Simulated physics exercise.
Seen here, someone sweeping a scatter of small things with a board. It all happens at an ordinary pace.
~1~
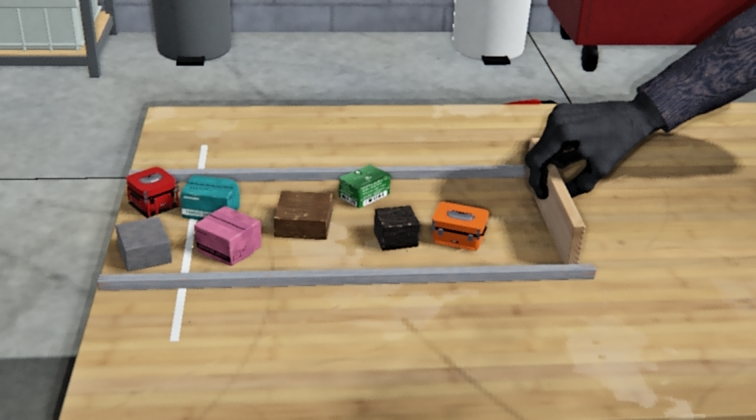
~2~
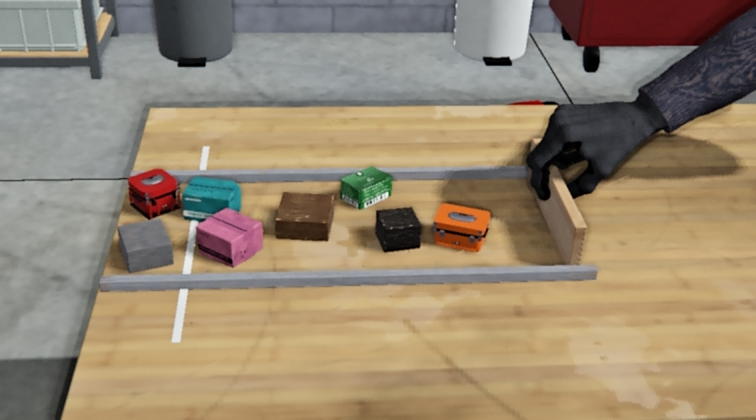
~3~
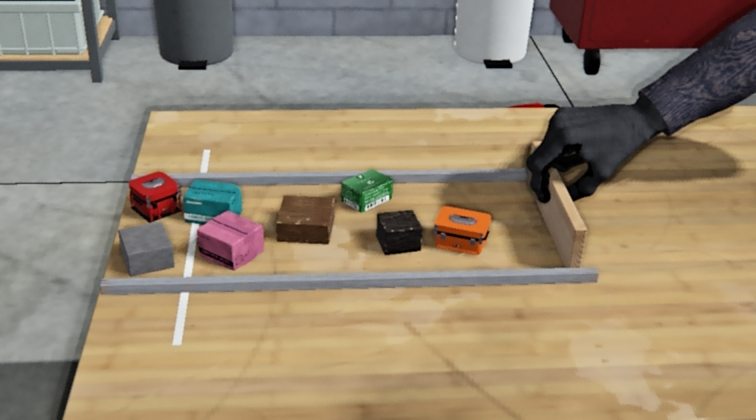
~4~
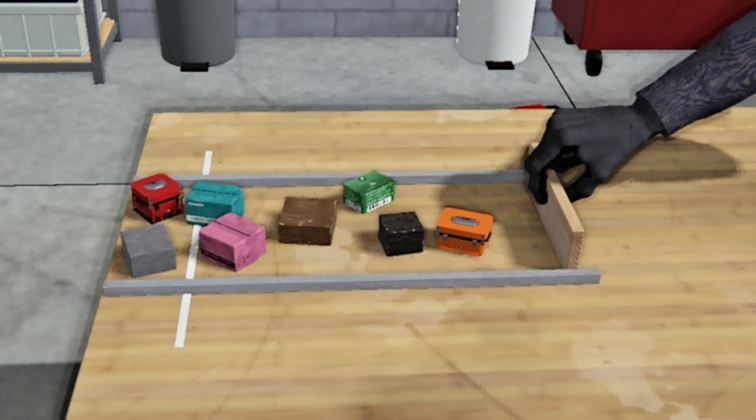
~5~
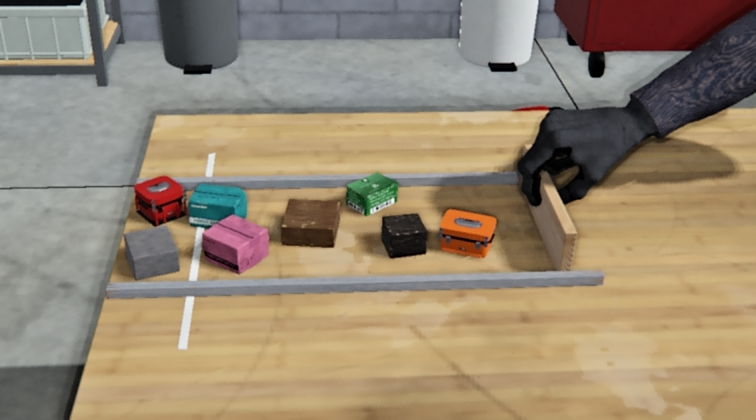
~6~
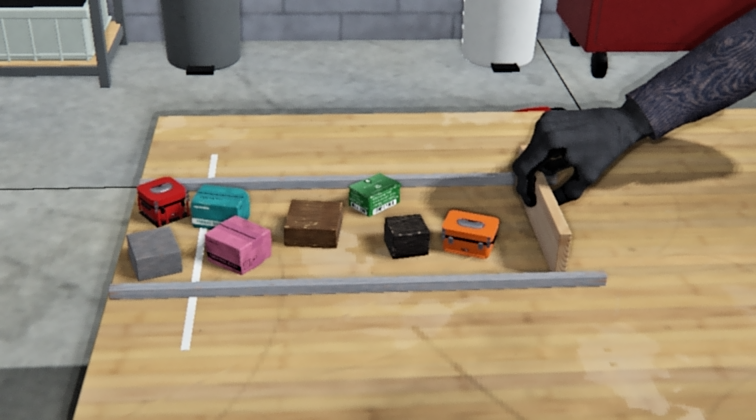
A gloved hand held a wooden board upright at the right of some scattered little boxes and cases between two grey rails, then moved it slightly left, while the boxes stayed in place.
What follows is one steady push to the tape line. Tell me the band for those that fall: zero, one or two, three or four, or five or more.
Outcome: The number that fall off is three or four.
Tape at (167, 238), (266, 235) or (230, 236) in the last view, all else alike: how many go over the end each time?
It would be 5, 1 and 3.
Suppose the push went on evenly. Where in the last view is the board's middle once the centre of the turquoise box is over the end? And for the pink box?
Near (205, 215) and (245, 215).
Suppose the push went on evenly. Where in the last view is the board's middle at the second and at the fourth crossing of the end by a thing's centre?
At (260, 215) for the second, at (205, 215) for the fourth.
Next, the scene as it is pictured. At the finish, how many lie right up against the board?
In contact: 2.
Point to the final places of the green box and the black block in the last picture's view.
The green box stops around (180, 195); the black block around (124, 253).
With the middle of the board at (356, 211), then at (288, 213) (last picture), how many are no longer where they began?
First 6, then 8.
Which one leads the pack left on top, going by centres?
That is the turquoise box.
Early on, none off yet; red case at rest near (163, 201); grey block at rest near (154, 253); turquoise box at rest near (221, 208).
A while later, none off yet; red case at rest near (162, 201); grey block at rest near (154, 253); turquoise box at rest near (212, 205).
Further along, one off so far; red case leaning a little near (128, 193); grey block in the air; turquoise box travelled about its own width near (167, 203).
Finally, the number that fall off is three or four; lost, pink box, grey block and red case.
